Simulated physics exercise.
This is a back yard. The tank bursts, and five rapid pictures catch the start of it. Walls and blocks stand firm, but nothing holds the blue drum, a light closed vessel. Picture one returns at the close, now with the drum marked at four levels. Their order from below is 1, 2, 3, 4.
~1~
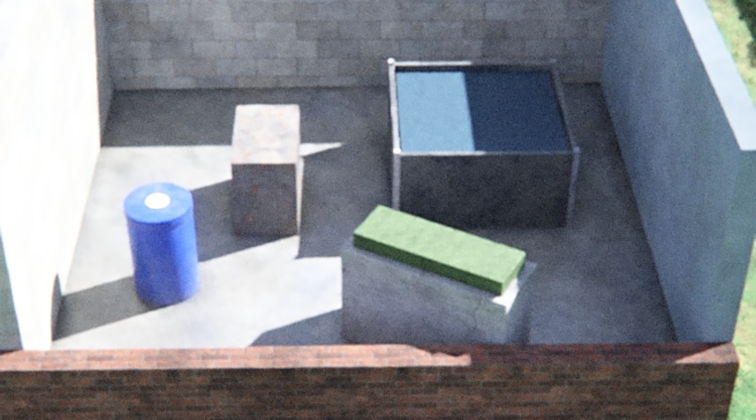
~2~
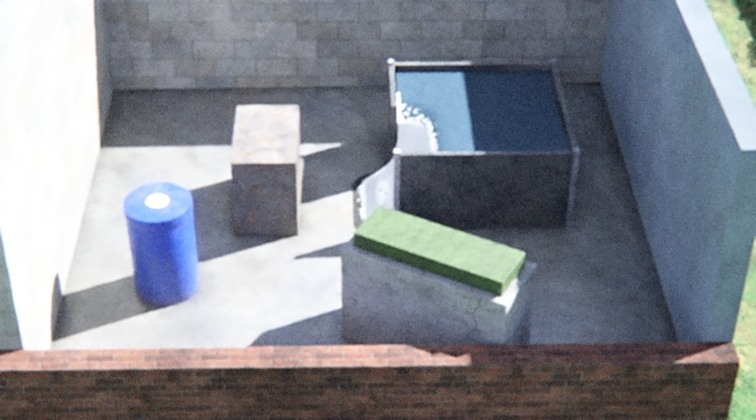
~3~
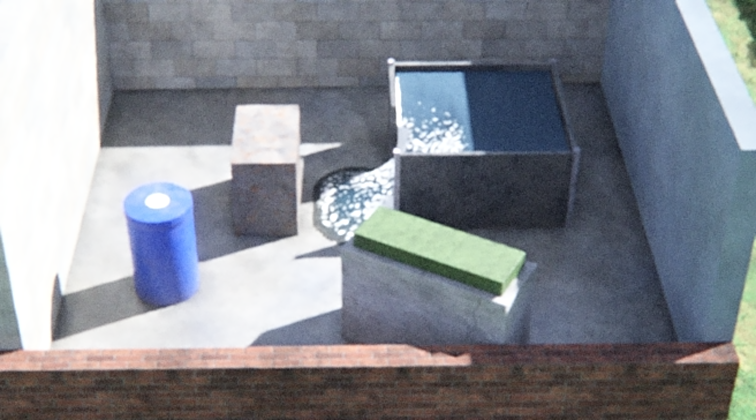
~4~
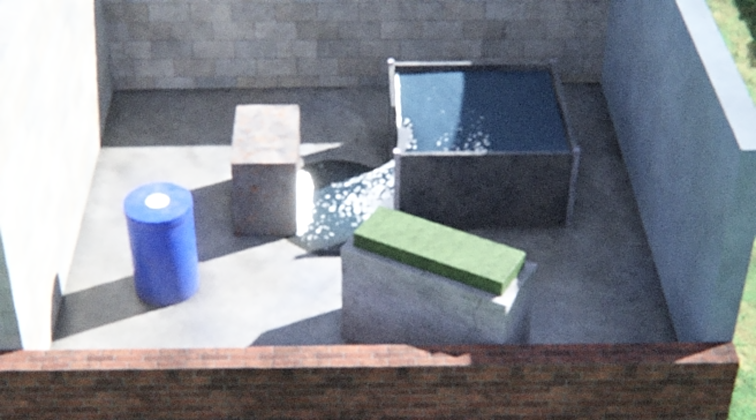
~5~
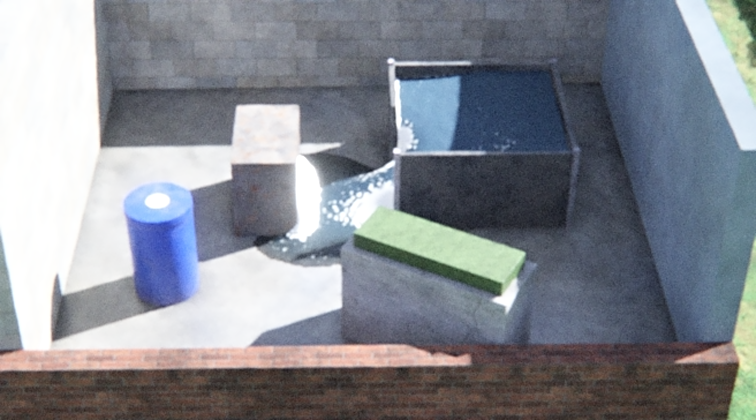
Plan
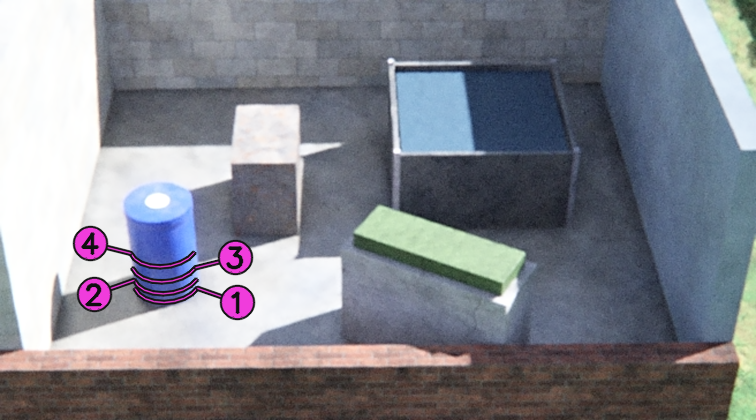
Water burst out of the left side of a full, dark tank in a walled yard, splashed onto the ground, and spread left to a brown block, then forward toward the viewer, short of the blue drum.
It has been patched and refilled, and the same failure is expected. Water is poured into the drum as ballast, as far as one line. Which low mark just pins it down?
I would pick mark 2.
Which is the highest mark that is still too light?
1 it is.
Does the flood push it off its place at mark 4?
No.
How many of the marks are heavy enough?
Three.
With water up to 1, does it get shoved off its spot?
Yes.
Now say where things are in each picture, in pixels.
In the first frame, lid of the blue drum at (158, 201); tank full, its middle at (479, 113).
In the second frame, water covers 2 % of the ground, mostly out of sight from here.
In the third frame, water covers 4 % of the ground, mostly out of sight from here.
In the fourth frame, 6 % of the ground wet, in view closest to the drum at (308, 242).
In the fifth frame, lid of the blue drum at (158, 201); 7 % of the ground wet, in view closest to the drum at (267, 243).
On the marked copy, 1 at (164, 302); 2 at (163, 293); 3 at (161, 281); 4 at (160, 266); from the bottom up 1, 2, 3, 4.
Choosing 1, it is pushed about twice its own width away.
Choosing 2, it does not move.
Choosing 3, it does not move.
Choosing 4, it does not move.
